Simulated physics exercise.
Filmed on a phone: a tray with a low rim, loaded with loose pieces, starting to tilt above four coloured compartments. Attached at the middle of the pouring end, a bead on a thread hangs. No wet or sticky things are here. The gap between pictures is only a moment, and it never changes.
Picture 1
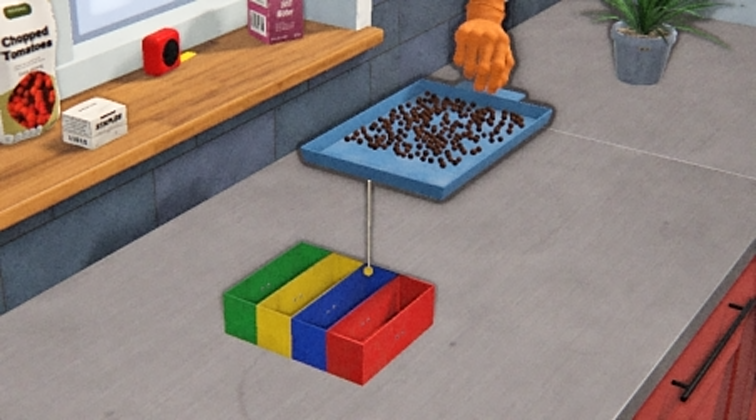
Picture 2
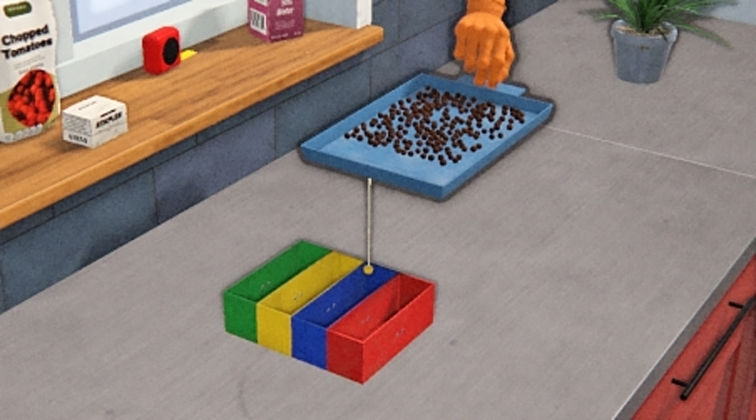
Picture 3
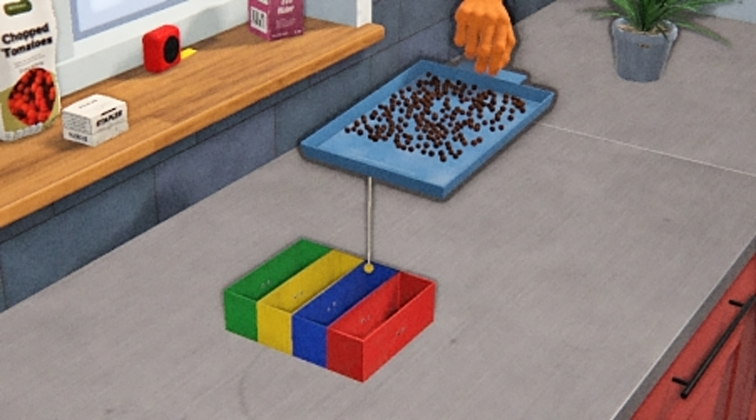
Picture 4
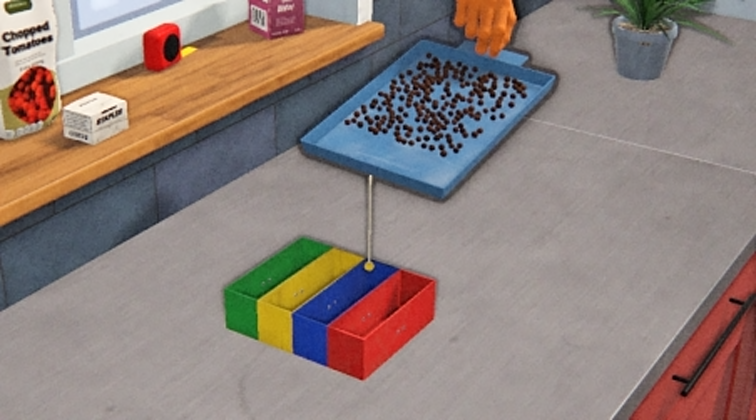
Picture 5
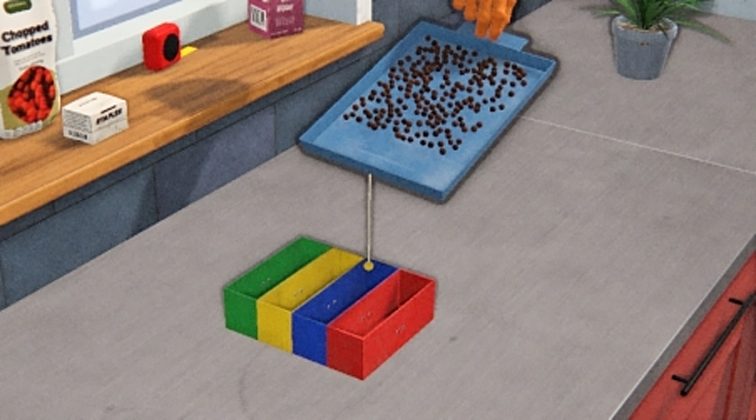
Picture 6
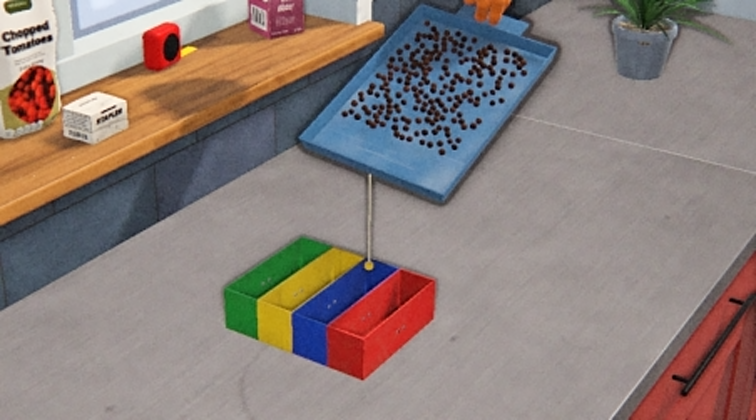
Blue tray of small dark berries tilting gradually steeper toward its right front corner above four coloured compartments, an orange-gloved hand gripping it.
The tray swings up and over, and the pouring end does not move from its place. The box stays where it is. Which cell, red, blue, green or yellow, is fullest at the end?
The red cell is fullest at the end.
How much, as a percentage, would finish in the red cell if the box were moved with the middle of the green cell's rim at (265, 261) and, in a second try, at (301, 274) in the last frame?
First position: Some 10 %; second position: Some 50 %.
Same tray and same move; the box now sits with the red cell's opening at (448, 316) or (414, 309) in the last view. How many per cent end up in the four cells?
Roughly 90 % and then 80 %.
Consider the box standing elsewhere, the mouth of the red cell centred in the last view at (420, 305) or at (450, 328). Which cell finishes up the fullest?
First: The red one. Second: The blue one.
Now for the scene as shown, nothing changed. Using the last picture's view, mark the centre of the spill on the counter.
Approximately (440, 376).
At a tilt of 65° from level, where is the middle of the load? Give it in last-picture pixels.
I'd mark it close to (415, 193).
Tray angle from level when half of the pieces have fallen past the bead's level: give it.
Roughly 90°.
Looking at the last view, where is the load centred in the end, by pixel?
The centre settles at about (401, 359).
Soon, tray tipped steeply; about two thirds on the tray; about a third falling or outside the box.
A while on, tray tipped past a quarter turn; about a quarter on the tray; a small part in the red cell; a stray few in the blue cell; a stray few in the green cell; about two thirds falling or outside the box.
Towards the end, tray tipped past a quarter turn; about a quarter in the red cell; a small part in the blue cell; a stray few in the green cell; about two thirds falling or outside the box.
Finally, tray tipped past a quarter turn; about a quarter in the red cell; a small part in the blue cell; a stray few in the green cell; none in the yellow cell; about two thirds outside the box.
